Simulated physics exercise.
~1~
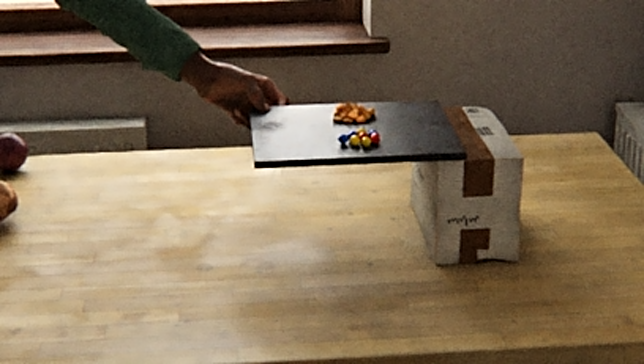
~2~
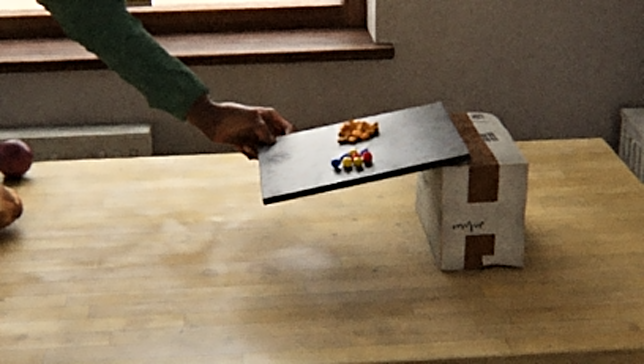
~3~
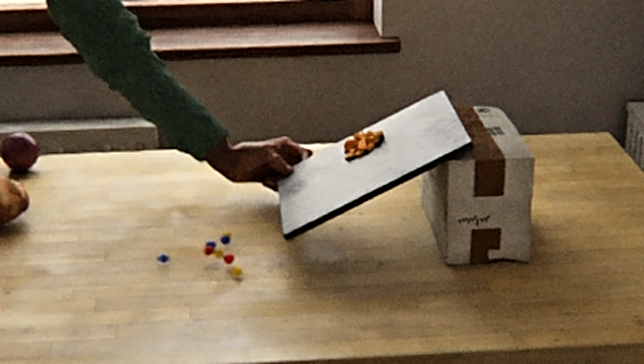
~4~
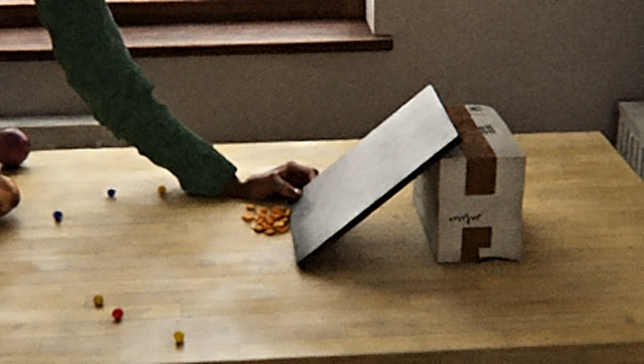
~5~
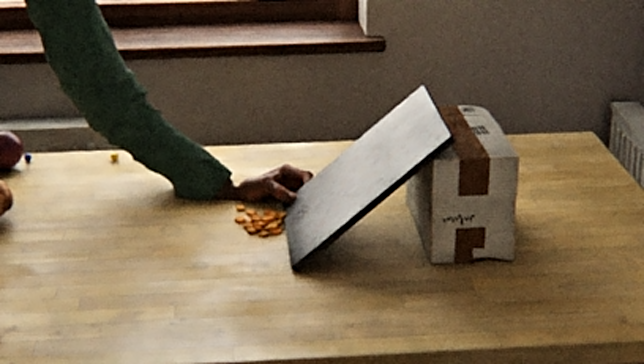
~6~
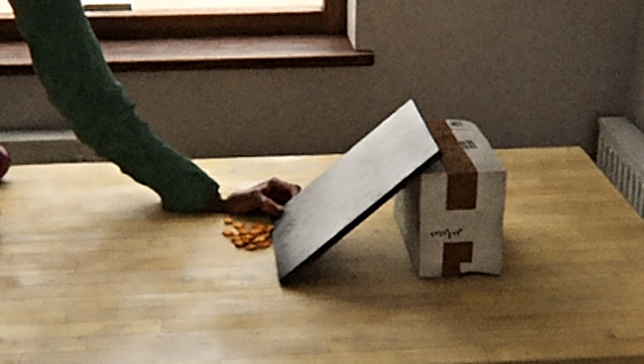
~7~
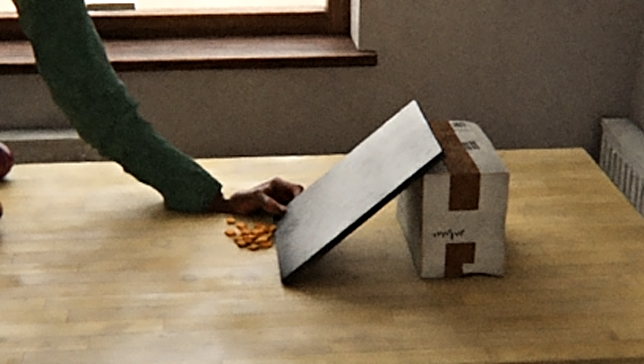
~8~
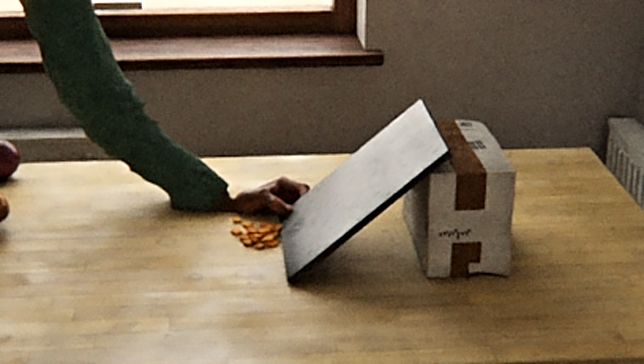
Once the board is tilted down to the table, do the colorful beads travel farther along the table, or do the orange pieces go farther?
The colorful beads go farther, rolling away across the table until they are out of sight. The orange pieces stop in a heap at the foot of the board.
